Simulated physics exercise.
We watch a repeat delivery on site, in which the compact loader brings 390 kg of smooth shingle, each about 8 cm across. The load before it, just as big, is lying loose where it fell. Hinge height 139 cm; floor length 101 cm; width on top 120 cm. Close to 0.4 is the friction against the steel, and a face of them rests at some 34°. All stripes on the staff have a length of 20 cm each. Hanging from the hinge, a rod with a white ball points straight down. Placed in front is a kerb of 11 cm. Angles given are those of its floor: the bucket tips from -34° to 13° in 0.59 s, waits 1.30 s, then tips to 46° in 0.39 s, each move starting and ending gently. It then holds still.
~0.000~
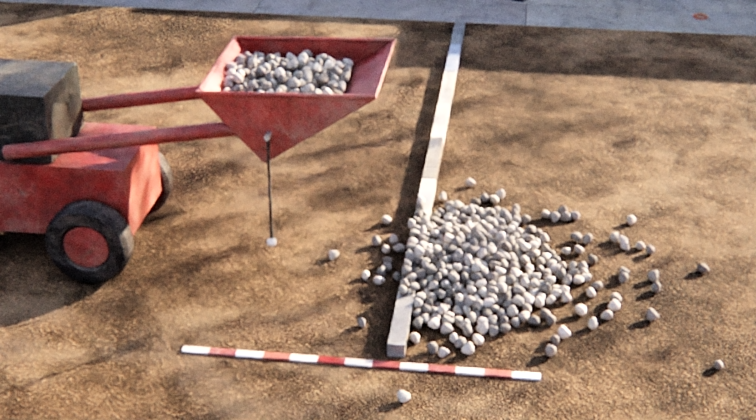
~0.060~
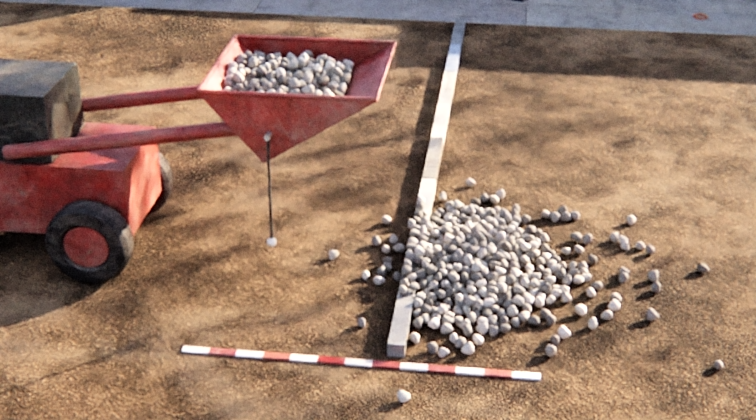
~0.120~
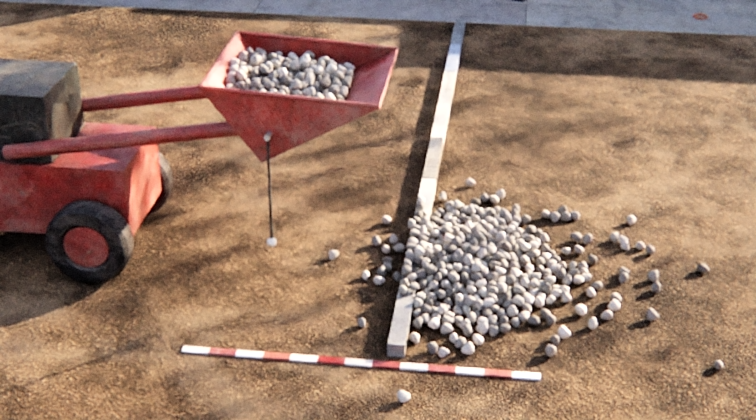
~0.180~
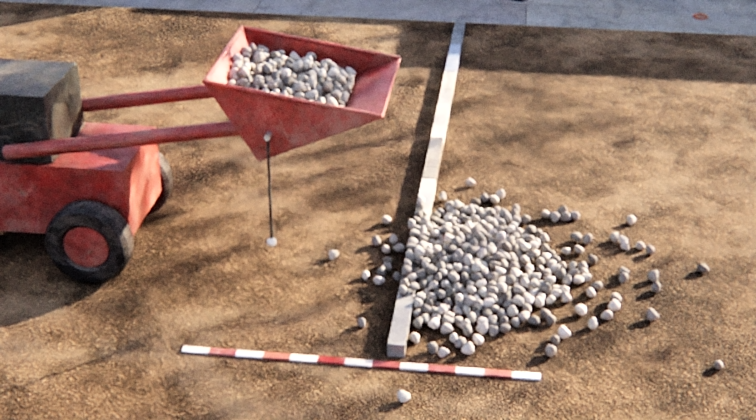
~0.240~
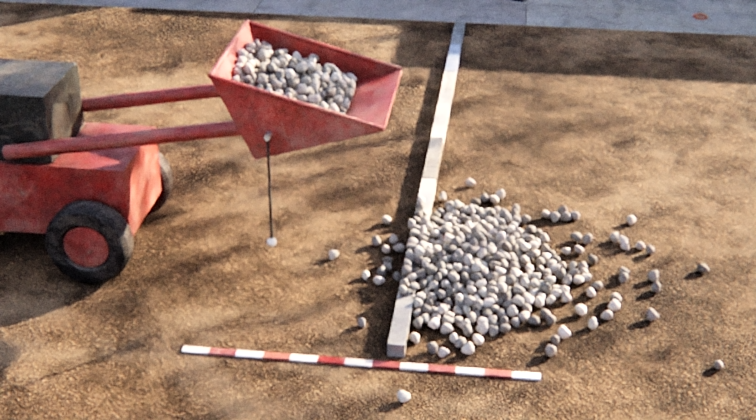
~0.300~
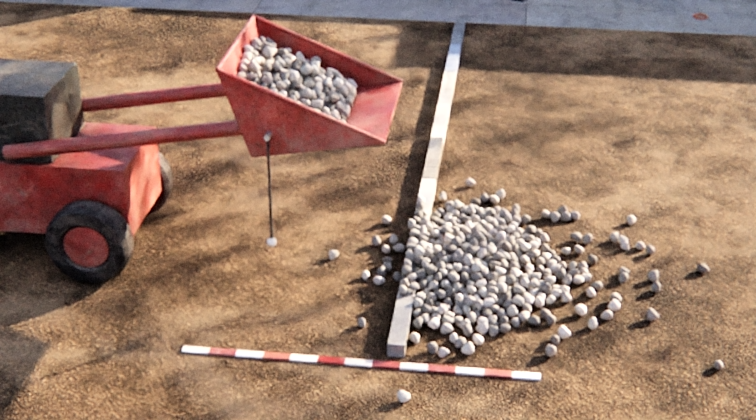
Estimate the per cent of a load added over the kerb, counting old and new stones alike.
Roughly 40 per cent of a load is added.
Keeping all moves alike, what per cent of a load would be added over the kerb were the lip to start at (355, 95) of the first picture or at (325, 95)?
About 25 per cent from the first spot and 5 per cent from the second.
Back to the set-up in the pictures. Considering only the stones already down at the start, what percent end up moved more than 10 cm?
5 per cent.
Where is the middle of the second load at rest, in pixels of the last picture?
Centre: Approx. (401, 253).
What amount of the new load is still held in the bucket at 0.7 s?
Roughly 100 per cent of its load.
After 0.4 s the floor is at 5°; in per cent of one load, 100 in the bucket, 8 on this side of the kerb, 92 over the kerb; the foremost stones are at (662, 276).
After 0.7 s the floor is at 13°; in per cent of one load, 100 in the bucket, 8 on this side of the kerb, 92 over the kerb; the foremost stones are at (662, 276).
After 2.7 s the floor is at 46°; in per cent of one load, 0 in the bucket, 67 on this side of the kerb, 132 over the kerb; the foremost stones are at (662, 276).
After 5.4 s the floor is at 46°; in per cent of one load, 0 in the bucket, 67 on this side of the kerb, 133 over the kerb; the foremost stones are at (662, 276). Net gain over the kerb, 40.
